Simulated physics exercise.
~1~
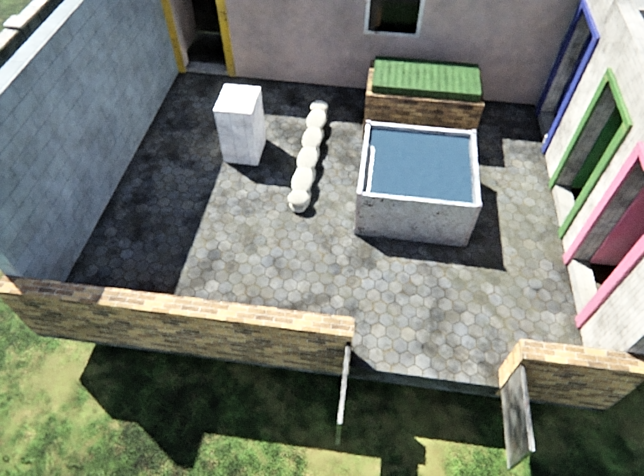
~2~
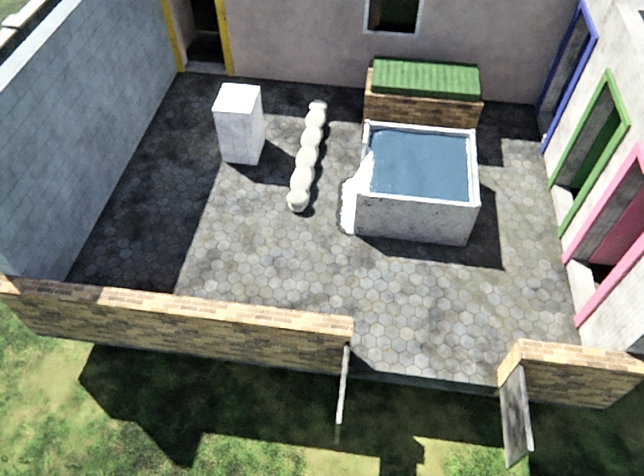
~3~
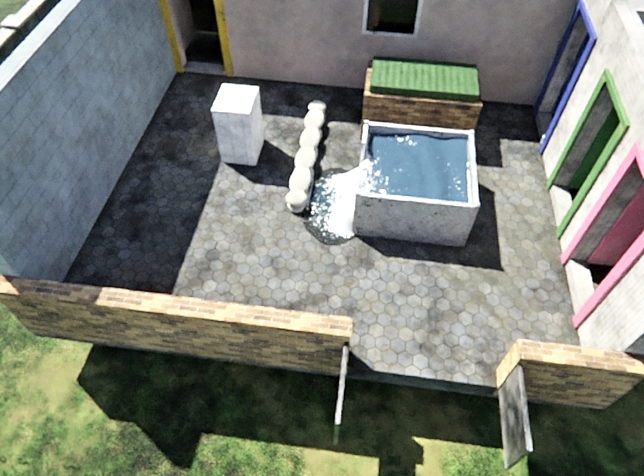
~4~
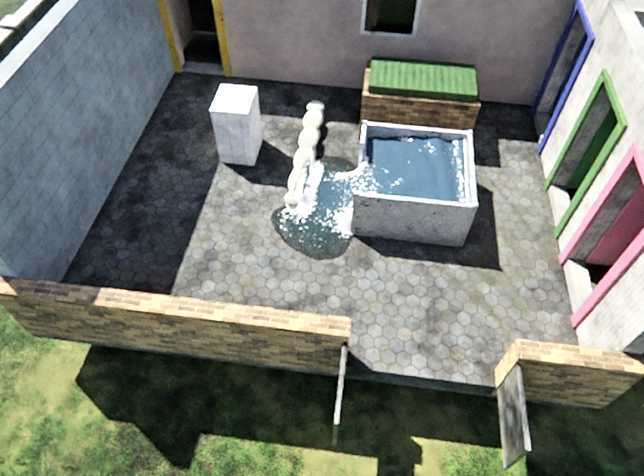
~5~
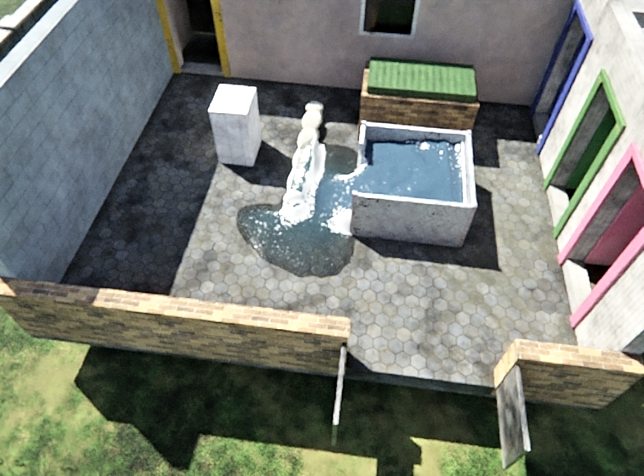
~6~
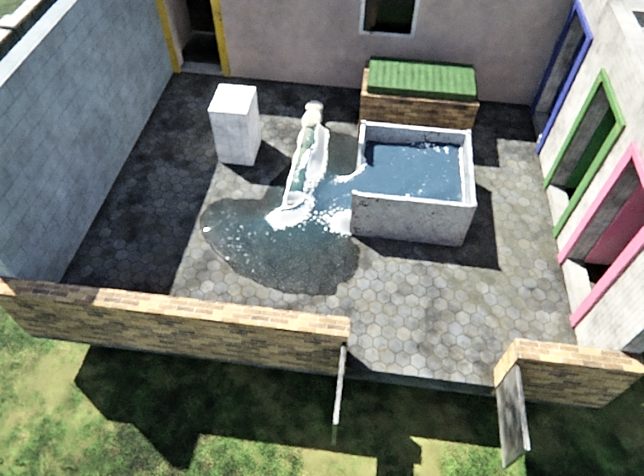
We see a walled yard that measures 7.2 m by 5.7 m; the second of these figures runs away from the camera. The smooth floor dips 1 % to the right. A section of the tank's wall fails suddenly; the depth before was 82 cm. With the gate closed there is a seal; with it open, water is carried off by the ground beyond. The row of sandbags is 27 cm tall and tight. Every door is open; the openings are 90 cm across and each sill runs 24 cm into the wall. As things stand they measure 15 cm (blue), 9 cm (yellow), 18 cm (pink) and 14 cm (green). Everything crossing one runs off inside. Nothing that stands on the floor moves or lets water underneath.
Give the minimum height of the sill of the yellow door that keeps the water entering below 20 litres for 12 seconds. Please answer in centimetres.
Minimum height: About 8 cm.
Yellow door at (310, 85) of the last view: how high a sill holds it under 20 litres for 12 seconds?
Minimum: About 7.0 cm.
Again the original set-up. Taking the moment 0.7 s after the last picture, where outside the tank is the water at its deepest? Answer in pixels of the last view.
About (308, 201).
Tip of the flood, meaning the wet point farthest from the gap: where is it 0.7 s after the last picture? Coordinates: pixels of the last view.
Front tip: Approx. (69, 267) px.
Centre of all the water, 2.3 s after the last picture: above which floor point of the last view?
About (290, 203).
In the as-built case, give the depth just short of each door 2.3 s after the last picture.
Depths in cm - blue: 0, yellow: 2, pink: 0, green: 0.
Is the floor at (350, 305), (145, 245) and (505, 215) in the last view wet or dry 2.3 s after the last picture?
In the order asked: Soaked, soaked, untouched.
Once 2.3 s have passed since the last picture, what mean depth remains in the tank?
About 22 cm.
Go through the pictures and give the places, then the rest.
The first picture shows the tank at (419, 165) is whole and still, 82 cm deep; the yellow door at (198, 27) is dry.
In the second picture, the gap is at (361, 195), the front 0.3 m out at (342, 193); the back of the tank holds 82 cm.
In the third picture, the front is at (308, 214), 0.8 m from the gap at (360, 197); 1.0 m2 of floor is wet, 80 cm left at the back.
In the fourth picture, the front is at (278, 223), 1.2 m from the gap at (358, 198); 1.7 m2 of floor is wet, 72 cm left at the back.
In the fifth picture, the gap is at (357, 198), the front 1.8 m out at (242, 222); the back of the tank holds 69 cm.
In the sixth picture, the front is at (205, 227), 2.3 m from the gap at (357, 198); 4.3 m2 of floor is wet, 68 cm left at the back; 3.0 m in a straight line remain to the yellow door at (193, 27).
Then, 0.7 s after the last picture water covers 35 % of the floor, deepest (50 cm) near (308, 201); it has not reached the yellow door.
Then, 2.3 s after the last picture water covers 55 % of the floor, deepest (26 cm) near (102, 305); 2 cm at the yellow door, 0 litres in over its 9 cm sill.
Then, 11.3 s after the last picture water covers 95 % of the floor, deepest (10 cm) near (523, 113); 5 cm at the yellow door, 13 litres in over its 9 cm sill.
At the yellow door as built, the water peaked near 15 cm, 5.1 s after the last picture.
Run again over the same 12 s with other heights there, 35 litres in over 6.5 cm, 13 litres over 9 cm. The limit of 20 litres is kept from about 8 cm up.
